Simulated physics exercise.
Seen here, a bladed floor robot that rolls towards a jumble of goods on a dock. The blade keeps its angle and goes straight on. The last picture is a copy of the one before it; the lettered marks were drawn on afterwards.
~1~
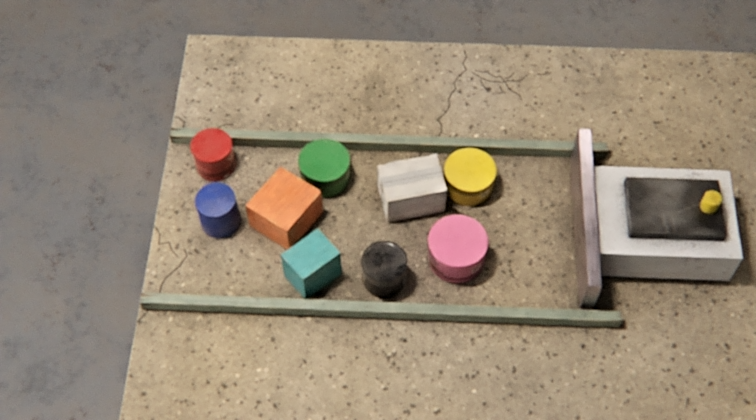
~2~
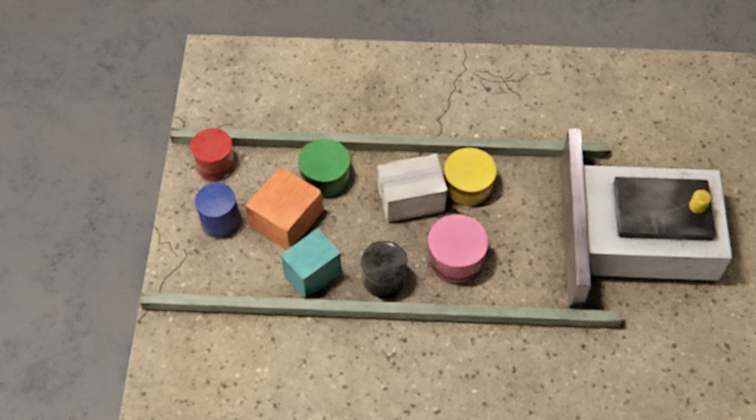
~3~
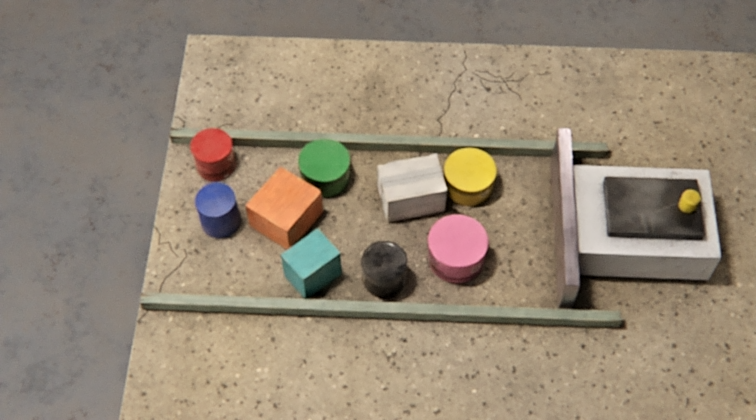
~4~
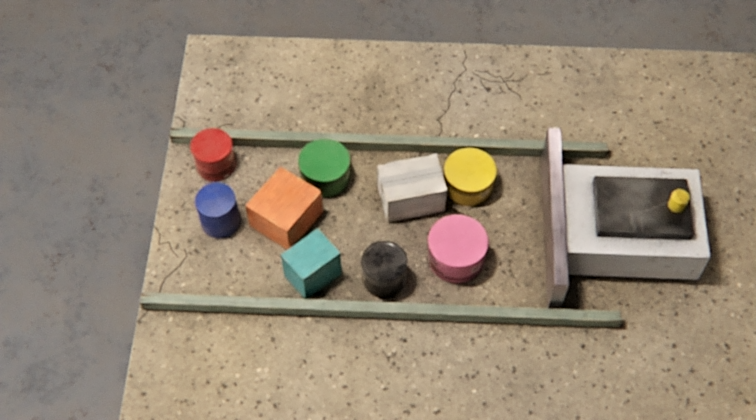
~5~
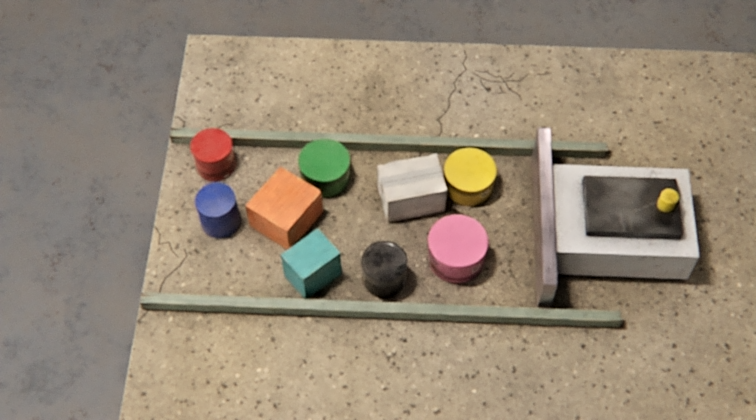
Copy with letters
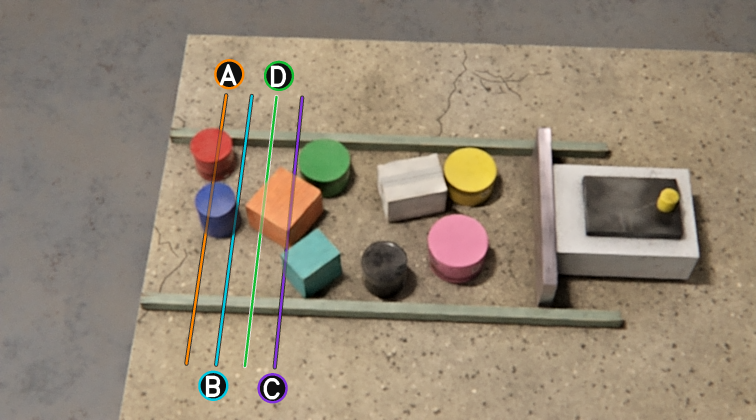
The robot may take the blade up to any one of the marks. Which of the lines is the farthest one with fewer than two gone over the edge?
The farthest such stop is C.
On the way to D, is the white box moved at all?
By then, yes.
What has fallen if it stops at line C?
The blue canister goes over.
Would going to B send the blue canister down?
By then, yes.
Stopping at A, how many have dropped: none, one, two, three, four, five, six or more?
Six or more.
On the marked copy, A at (208, 219); B at (235, 220); C at (289, 222); D at (262, 221).
Following C. Soon after the start, robot (531, 202); black pail (373, 273); yellow pail (421, 173).
Later, robot (439, 199); blue canister (188, 214); orange crate (234, 206).
In the end, robot (368, 196); blue canister over the edge; red pail (169, 151); one fallen.
As for the rest, A drops six; B drops four; D drops two.
